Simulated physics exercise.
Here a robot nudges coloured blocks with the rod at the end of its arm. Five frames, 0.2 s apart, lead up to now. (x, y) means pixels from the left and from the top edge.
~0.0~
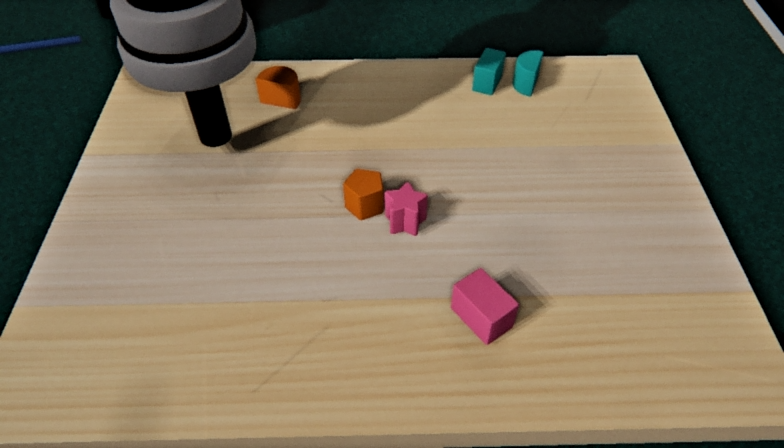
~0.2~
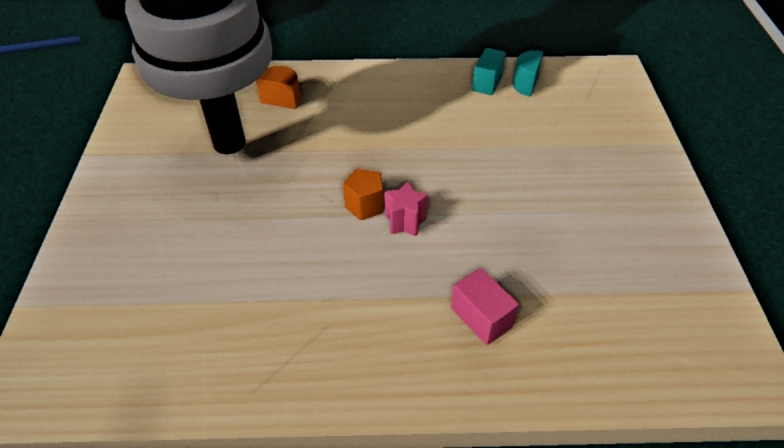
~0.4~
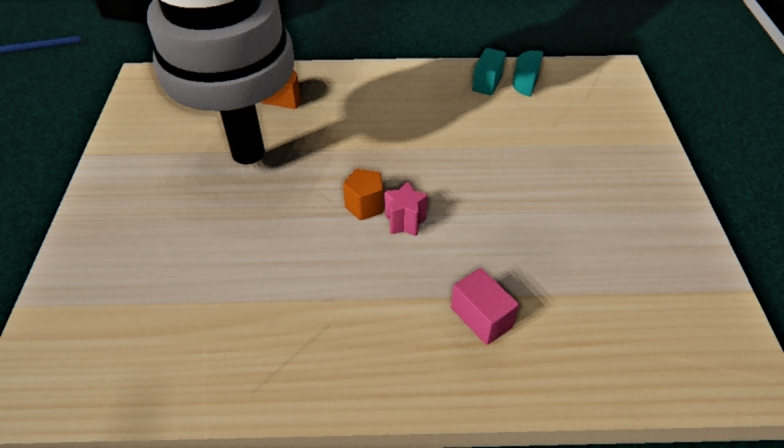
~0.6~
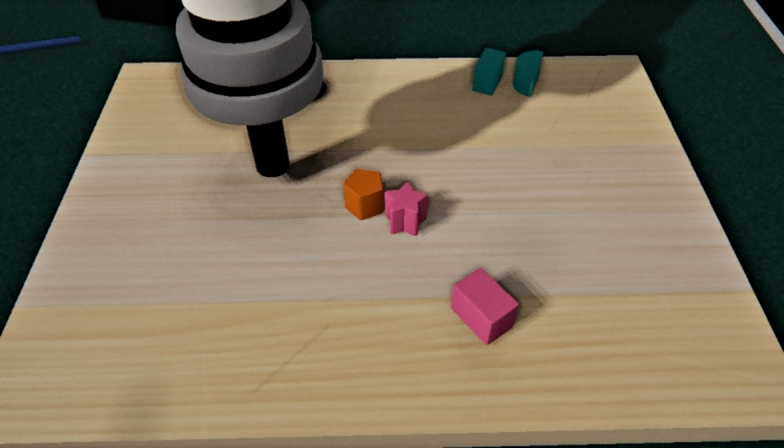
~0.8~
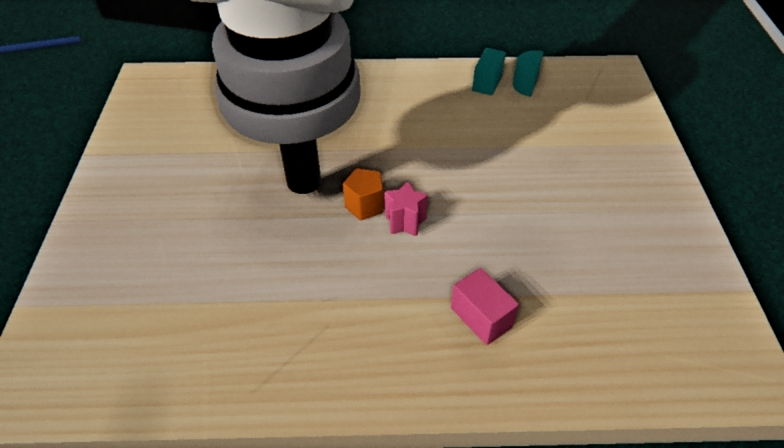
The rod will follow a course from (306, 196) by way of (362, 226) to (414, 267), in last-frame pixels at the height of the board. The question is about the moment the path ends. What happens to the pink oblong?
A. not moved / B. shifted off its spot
Choice A: Not moved.
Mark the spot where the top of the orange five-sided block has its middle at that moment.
The middle of its upper face will lie at (388, 184).
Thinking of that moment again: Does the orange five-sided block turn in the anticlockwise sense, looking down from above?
My answer is yes.
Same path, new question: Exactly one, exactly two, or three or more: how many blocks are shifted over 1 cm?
This push will displace two blocks.
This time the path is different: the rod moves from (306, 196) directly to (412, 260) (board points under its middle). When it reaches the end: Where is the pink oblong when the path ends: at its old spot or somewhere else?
That block is not shifted.
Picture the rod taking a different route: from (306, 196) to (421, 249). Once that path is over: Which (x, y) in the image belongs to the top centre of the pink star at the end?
Close to (434, 201).
What follows on the original path. One third of the way, rod at (343, 202); orange five-sided block at (378, 182), turned 30° anticlockwise; pink star at (410, 199).
Two thirds of the way, rod at (381, 226); orange five-sided block at (388, 184), turned 75° anticlockwise; pink star at (425, 201), turned 20° clockwise.
At the end, rod at (415, 254); orange five-sided block at (388, 184), turned 75° anticlockwise; pink star at (425, 201), turned 20° clockwise; pink oblong unmoved.
